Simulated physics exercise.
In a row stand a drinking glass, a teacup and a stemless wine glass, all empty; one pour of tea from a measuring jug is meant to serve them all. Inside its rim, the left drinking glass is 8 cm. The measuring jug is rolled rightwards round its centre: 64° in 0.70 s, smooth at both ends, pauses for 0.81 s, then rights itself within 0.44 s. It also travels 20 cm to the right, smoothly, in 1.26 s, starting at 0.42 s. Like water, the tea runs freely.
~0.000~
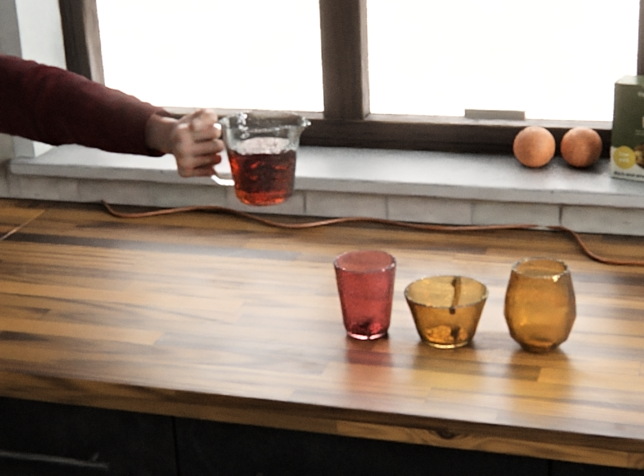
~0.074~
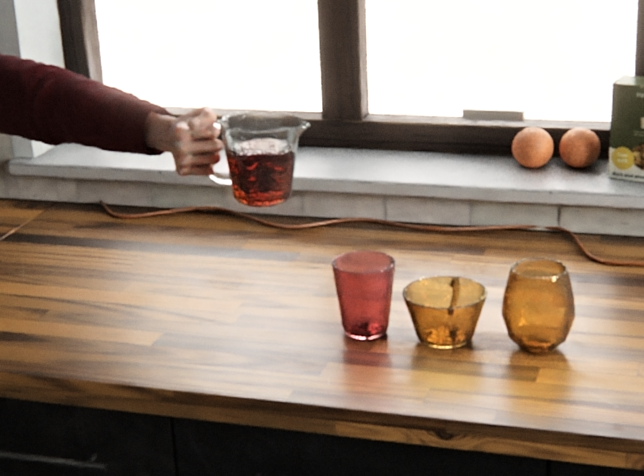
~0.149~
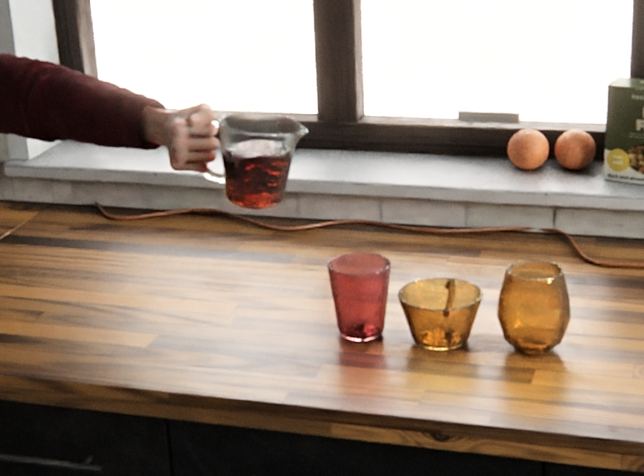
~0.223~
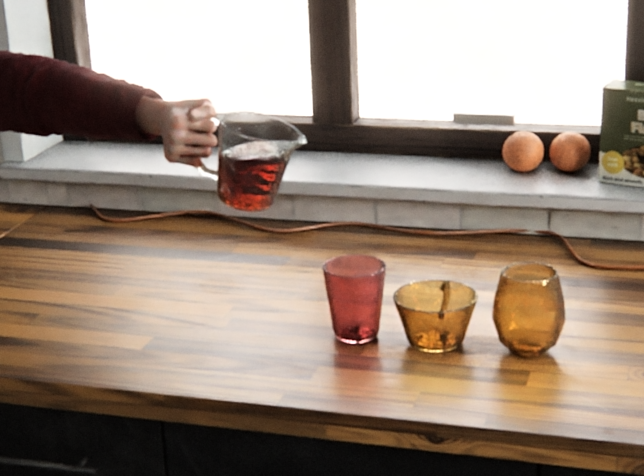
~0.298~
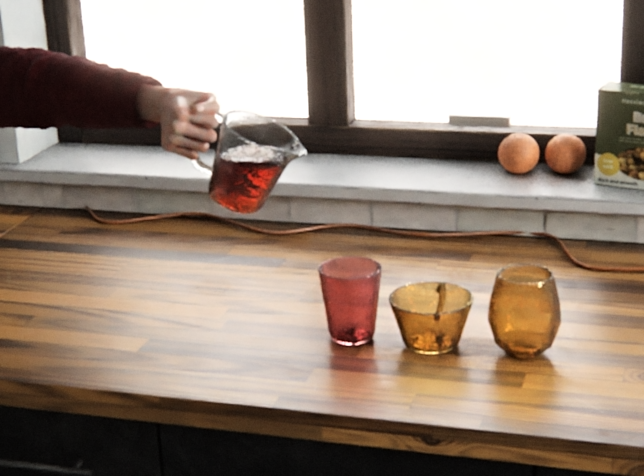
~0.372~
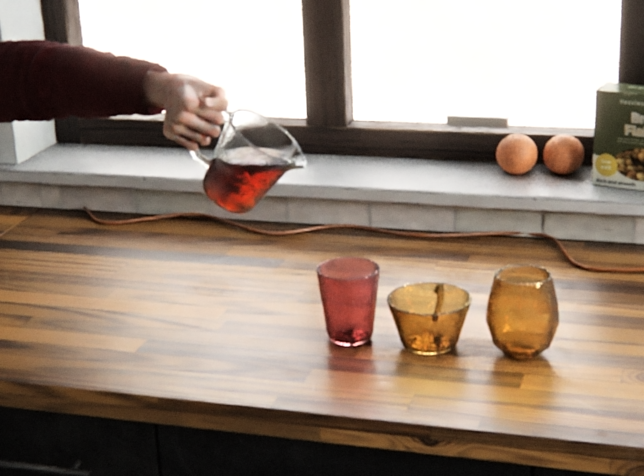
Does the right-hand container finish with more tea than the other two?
No, the middle one does.
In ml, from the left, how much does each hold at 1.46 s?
From the left: Around 70 ml, then around 110 ml, then around 0 ml.
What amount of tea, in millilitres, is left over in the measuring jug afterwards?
I'd say some 120 ml.
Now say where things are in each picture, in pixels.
Tilt 0°; pouring edge (309, 123); surface from (232, 144) to (295, 147); the left drinking glass's rim runs from (336, 261) to (395, 265); the middle teacup's rim runs from (406, 290) to (487, 296); the right stemless wine glass's rim runs from (514, 267) to (567, 271), in the first frame.
Tilt 2°; pouring edge (309, 126); surface from (232, 145) to (294, 148), in the second frame.
Tilt 7°; pouring edge (308, 132); surface from (229, 147) to (291, 151), in the third frame.
Tilt 15°; pouring edge (307, 142); surface from (224, 150) to (289, 153), in the fourth frame.
Tilt 25°; pouring edge (306, 154); surface from (221, 153) to (289, 157), in the fifth frame.
Tilt 35°; pouring edge (306, 166); surface from (217, 154) to (295, 160), in the sixth frame.
Then, 0.81 s in, the tilt is 64° and from the left they hold 60 ml, 0 ml, 0 ml, the measuring jug 270 ml, and 0 ml is on the counter.
Then, 1.12 s in, the tilt is 64° and from the left they hold 70 ml, 60 ml, 0 ml, the measuring jug 185 ml, and 5 ml is on the counter.
Then, 1.46 s in, the tilt is 64° and from the left they hold 70 ml, 105 ml, 0 ml, the measuring jug 135 ml, and 40 ml is on the counter.
Then, 1.82 s in, the tilt is 13° and from the left they hold 70 ml, 105 ml, 0 ml, the measuring jug 115 ml, and 80 ml is on the counter.
Finally, from the left they hold 70 ml, 105 ml, 5 ml, the measuring jug 115 ml, and 85 ml is on the counter.
